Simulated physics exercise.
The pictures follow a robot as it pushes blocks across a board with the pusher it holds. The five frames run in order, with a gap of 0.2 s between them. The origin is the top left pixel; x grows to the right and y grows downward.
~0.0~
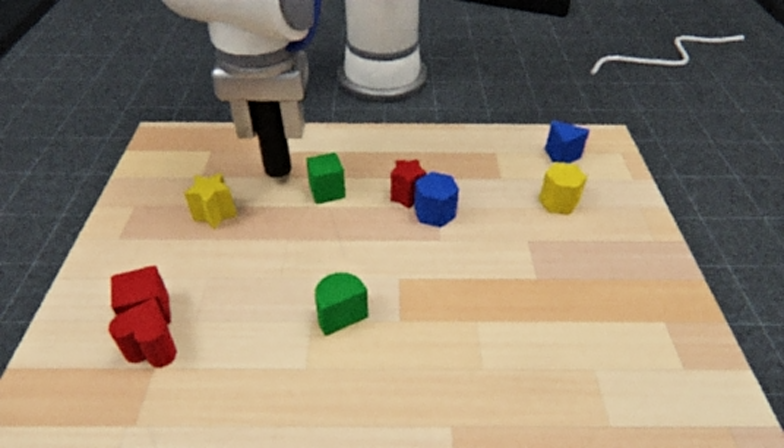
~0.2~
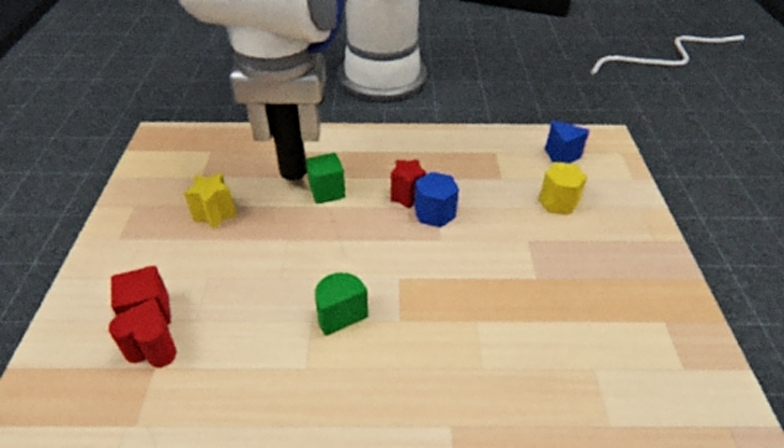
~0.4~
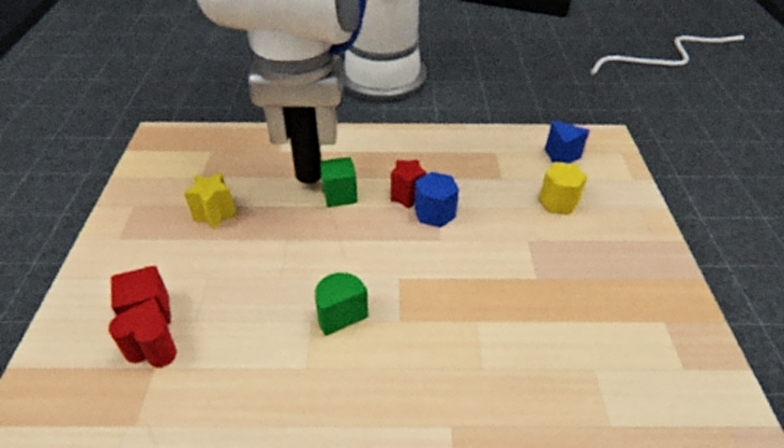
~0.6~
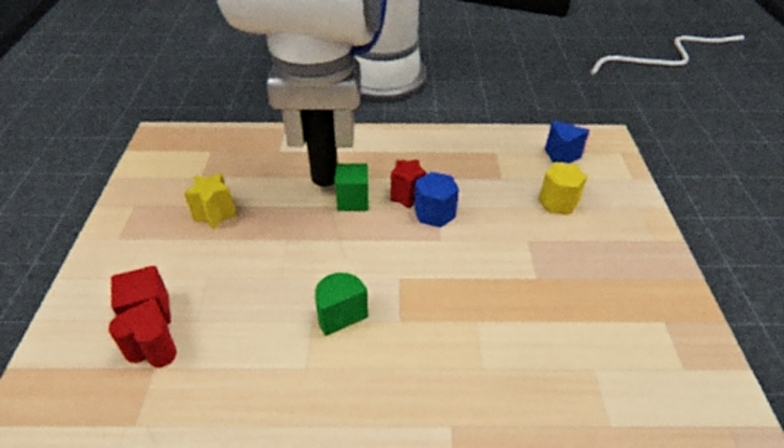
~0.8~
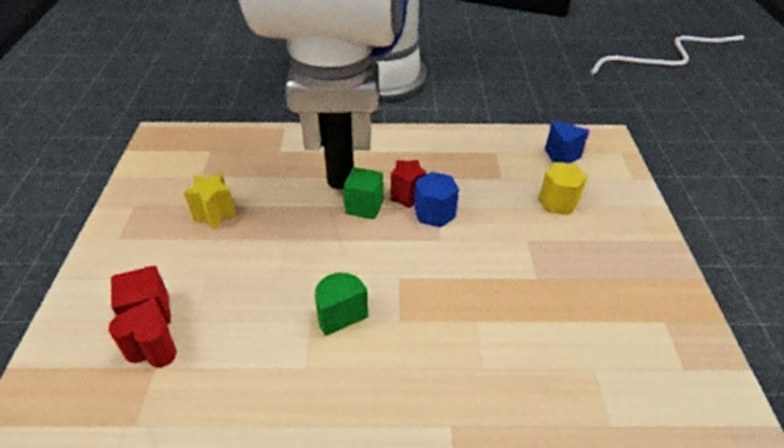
On a wooden tabletop, a robot arm with a black tip moving right and pushing a green cube a short way rightward.
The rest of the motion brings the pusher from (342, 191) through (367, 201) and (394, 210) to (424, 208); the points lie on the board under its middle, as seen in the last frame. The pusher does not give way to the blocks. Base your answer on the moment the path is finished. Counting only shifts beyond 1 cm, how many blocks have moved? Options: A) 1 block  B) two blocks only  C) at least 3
C (at least 3)
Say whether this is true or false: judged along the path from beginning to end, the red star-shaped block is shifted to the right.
That statement is not accurate.
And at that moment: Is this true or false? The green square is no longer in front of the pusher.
The claim holds.
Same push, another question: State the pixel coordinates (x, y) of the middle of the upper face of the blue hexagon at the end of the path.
Somewhere near (460, 188).
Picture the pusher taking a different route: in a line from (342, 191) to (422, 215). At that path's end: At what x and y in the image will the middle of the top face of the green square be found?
Top centre: (395, 203).
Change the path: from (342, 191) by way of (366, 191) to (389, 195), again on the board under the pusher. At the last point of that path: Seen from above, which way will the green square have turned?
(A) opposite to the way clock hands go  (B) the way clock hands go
B.
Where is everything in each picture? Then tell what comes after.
In the first picture, pusher tip at (278, 169); block tops, green square at (325, 164); red star-shaped block at (408, 169); blue hexagon at (438, 185).
In the second picture, pusher at (294, 172); blocks unchanged.
In the third picture, pusher at (309, 175); green square at (338, 168).
In the fourth picture, pusher at (325, 178); green square at (352, 173).
In the fifth picture, pusher at (341, 181); green square at (364, 179); red star-shaped block at (408, 169); blue hexagon at (438, 185).
The first path, step by step. Halfway along, pusher at (380, 196); green square at (388, 199), turned 60° clockwise.
At the end, pusher at (425, 198); green square at (394, 204), turned 80° clockwise; red star-shaped block at (426, 161), turned 30° anticlockwise; blue hexagon at (460, 188), turned 25° clockwise.
